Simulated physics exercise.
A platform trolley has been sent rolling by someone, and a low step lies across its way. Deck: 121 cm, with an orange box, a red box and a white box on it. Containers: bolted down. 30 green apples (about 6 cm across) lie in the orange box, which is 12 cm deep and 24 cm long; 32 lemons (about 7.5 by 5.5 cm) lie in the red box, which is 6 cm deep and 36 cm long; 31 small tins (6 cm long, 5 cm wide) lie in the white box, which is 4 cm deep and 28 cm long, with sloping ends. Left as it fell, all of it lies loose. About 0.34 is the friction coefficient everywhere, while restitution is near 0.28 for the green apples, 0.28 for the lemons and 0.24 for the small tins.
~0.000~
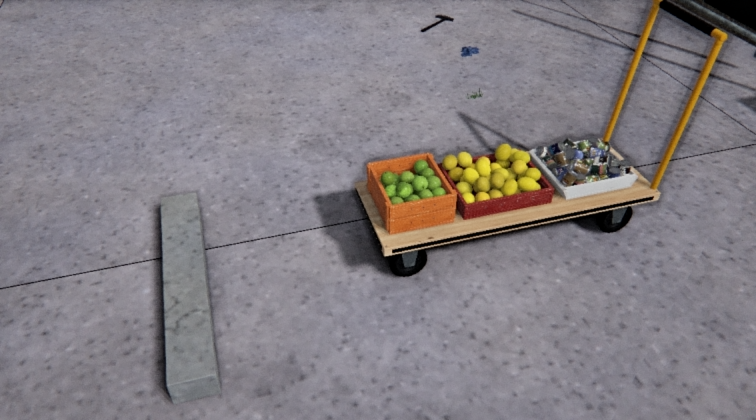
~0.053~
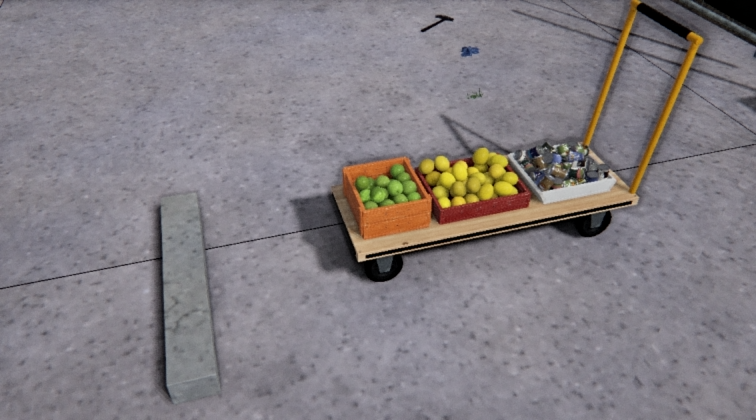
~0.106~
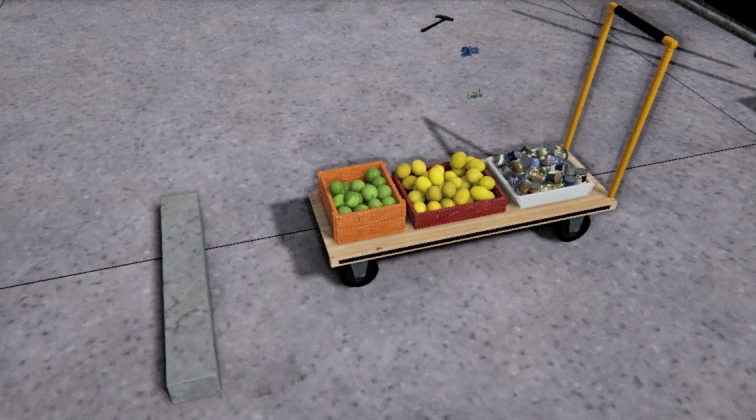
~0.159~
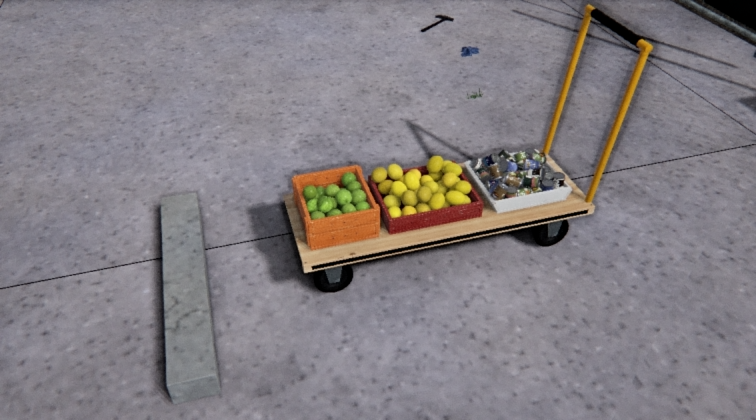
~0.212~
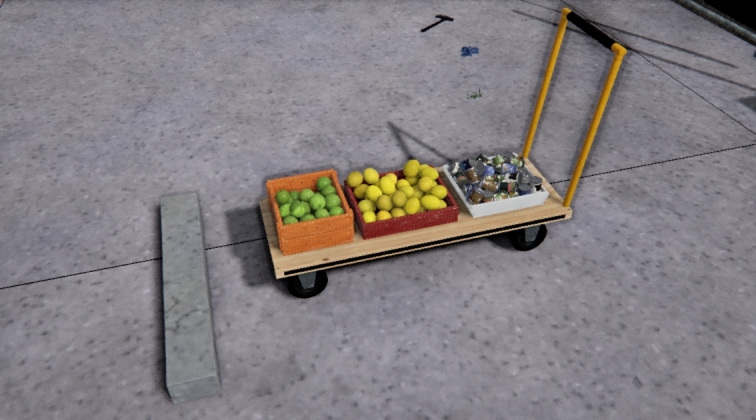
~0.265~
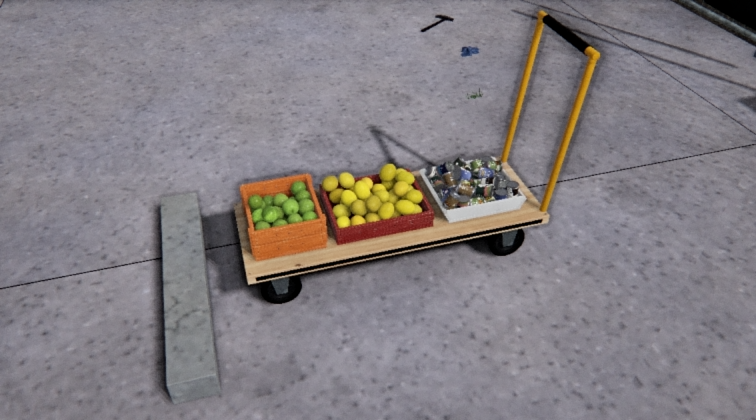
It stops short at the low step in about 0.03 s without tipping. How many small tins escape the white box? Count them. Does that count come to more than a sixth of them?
Yes.
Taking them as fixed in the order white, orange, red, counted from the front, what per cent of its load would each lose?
Orange box 10 %, red box 20 %, white box 50 %.
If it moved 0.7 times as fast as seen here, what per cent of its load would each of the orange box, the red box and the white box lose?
In that case the orange box sheds 0 per cent, the red box 20 per cent and the white box 20 per cent.
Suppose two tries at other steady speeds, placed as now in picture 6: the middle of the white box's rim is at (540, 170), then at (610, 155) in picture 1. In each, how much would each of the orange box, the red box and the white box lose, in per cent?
Orange box: 0 / 10 percent; red box: 10 / 30 percent; white box: 10 / 50 percent.
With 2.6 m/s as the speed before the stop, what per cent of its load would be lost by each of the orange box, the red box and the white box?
Orange box 10 %, red box 30 %, white box 50 %.
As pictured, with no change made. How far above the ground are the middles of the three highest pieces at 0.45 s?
Around 40 centimetres.
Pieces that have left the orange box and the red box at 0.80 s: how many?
The orange box is at about 2 and the red box at about 8.
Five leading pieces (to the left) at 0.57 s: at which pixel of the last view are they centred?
Their centre is around (189, 239).
After 0.35 s, contact.
After 0.45 s, orange box 29 in, 1 out, red box 29 in, 3 out and white box 29 in, 2 out.
After 0.57 s, orange box 28 in, 2 out, red box 25 in, 7 out and white box 23 in, 8 out.
After 0.80 s, orange box 28 in, 2 out, red box 23 in, 9 out and white box 20 in, 11 out.
Outcome (at 1.30 s), orange box 28 in, 2 out, red box 23 in, 9 out and white box 20 in, 11 out. Asked share, 11 of 31, 35 per cent.
